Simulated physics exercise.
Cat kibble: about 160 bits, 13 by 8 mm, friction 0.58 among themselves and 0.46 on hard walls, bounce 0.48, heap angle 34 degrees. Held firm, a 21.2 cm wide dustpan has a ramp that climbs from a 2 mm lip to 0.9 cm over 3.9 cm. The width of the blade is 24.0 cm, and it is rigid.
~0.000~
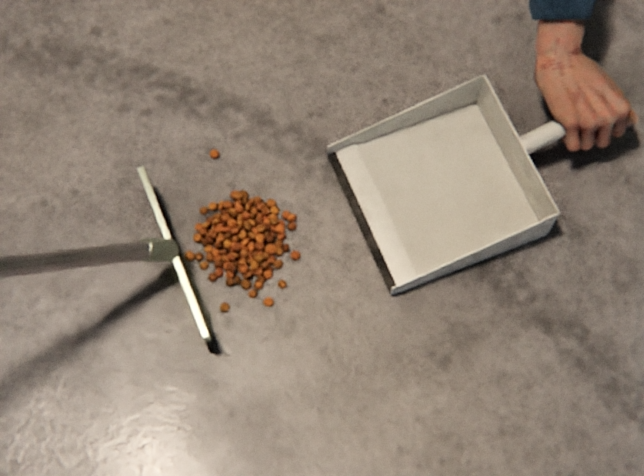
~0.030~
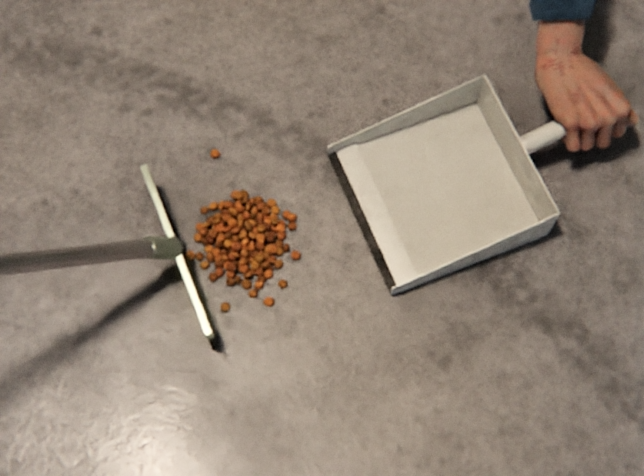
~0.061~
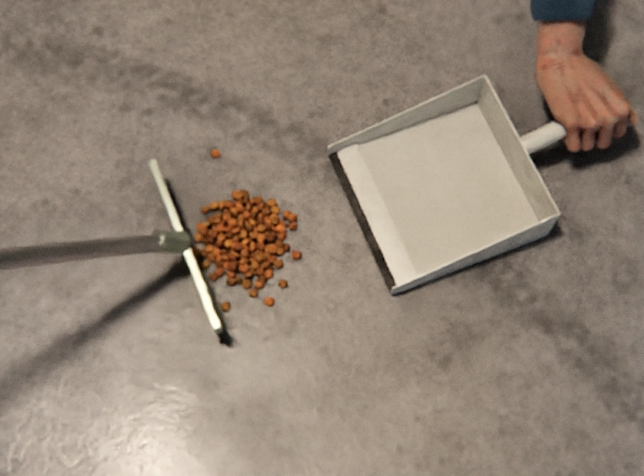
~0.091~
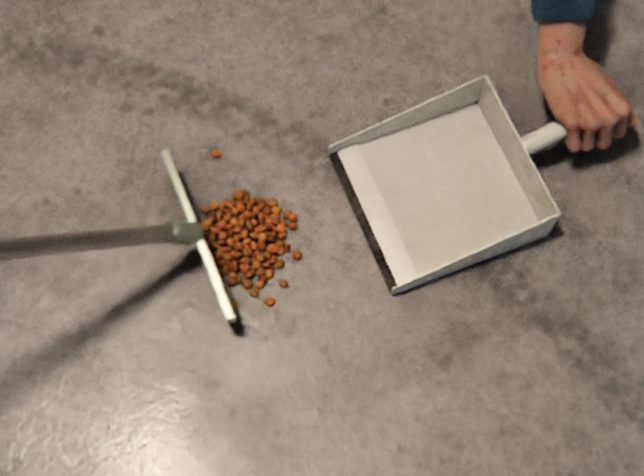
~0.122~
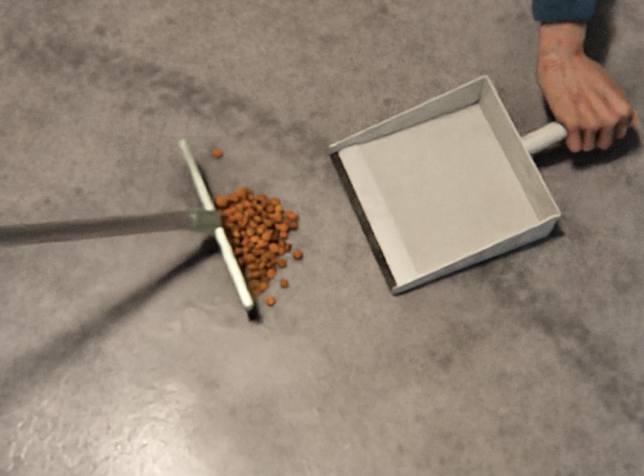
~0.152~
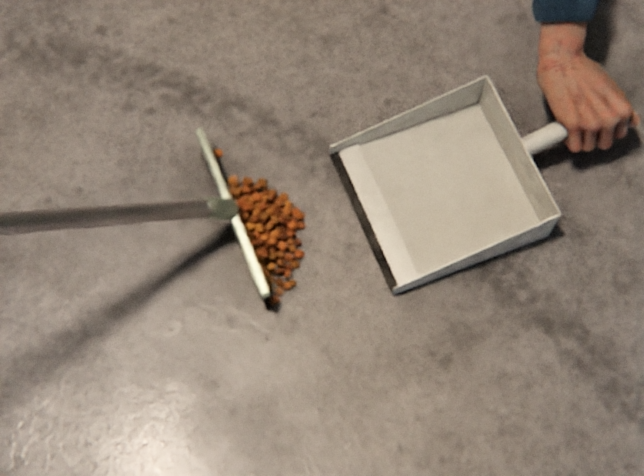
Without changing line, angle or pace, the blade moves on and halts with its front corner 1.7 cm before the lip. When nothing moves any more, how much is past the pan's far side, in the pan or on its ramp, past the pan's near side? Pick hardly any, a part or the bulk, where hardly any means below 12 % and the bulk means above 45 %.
Far side: A part; pan: The bulk; near side: Hardly any.
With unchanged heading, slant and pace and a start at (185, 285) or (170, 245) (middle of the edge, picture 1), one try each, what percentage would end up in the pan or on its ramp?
55 and 50 per cent, roughly.
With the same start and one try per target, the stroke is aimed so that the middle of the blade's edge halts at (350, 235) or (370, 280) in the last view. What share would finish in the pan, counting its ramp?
About 65 % and 50 %.
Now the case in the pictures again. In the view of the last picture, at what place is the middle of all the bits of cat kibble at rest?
My guess is close to (357, 174).
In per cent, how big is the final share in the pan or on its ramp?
I'd say around 55 percent.
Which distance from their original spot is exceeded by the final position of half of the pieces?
I'd say near 18 cm.
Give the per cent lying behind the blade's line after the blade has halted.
I'd put it near 5 in a hundred.
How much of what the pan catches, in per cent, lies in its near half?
Roughly 20 in a hundred.
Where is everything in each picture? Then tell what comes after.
The first picture shows blade from (206, 337) to (143, 173), moved 0.0 cm, 0 of the pieces shifted so far; middle of the pieces at (246, 239); pan at (449, 189).
The second picture shows blade from (209, 335) to (146, 172), moved 0.4 cm, 0 of the pieces shifted so far; middle of the pieces at (246, 239).
The third picture shows blade from (218, 328) to (154, 166), moved 1.5 cm, 2 of the pieces shifted so far; middle of the pieces at (247, 239).
The fourth picture shows blade from (231, 319) to (167, 157), moved 3.4 cm, 22 of the pieces shifted so far; middle of the pieces at (247, 239).
The fifth picture shows blade from (248, 305) to (184, 146), moved 6.0 cm, 120 of the pieces shifted so far; middle of the pieces at (252, 237).
The sixth picture shows blade from (265, 293) to (201, 135), moved 8.5 cm, 161 of the pieces shifted so far; middle of the pieces at (263, 231); pan at (451, 190). Its pace works out near 0.83 m/s, heading 17 degrees away from the viewer's side.
After 0.25 s, middle of the blade 8 cm from the lip; 0 % over the lip, far side 10 %, near side 0 %.
After 0.32 s, middle of the blade 3 cm from the lip; 25 % over the lip, far side 20 %, near side 0 %.
After 0.52 s, middle of the blade 2 cm from the lip; 55 % over the lip, far side 20 %, near side 0 %.
At rest (1.1 s), far side 20 %, pan 55 %, near side 0 %, in front of the lip or behind the blade 25 %.
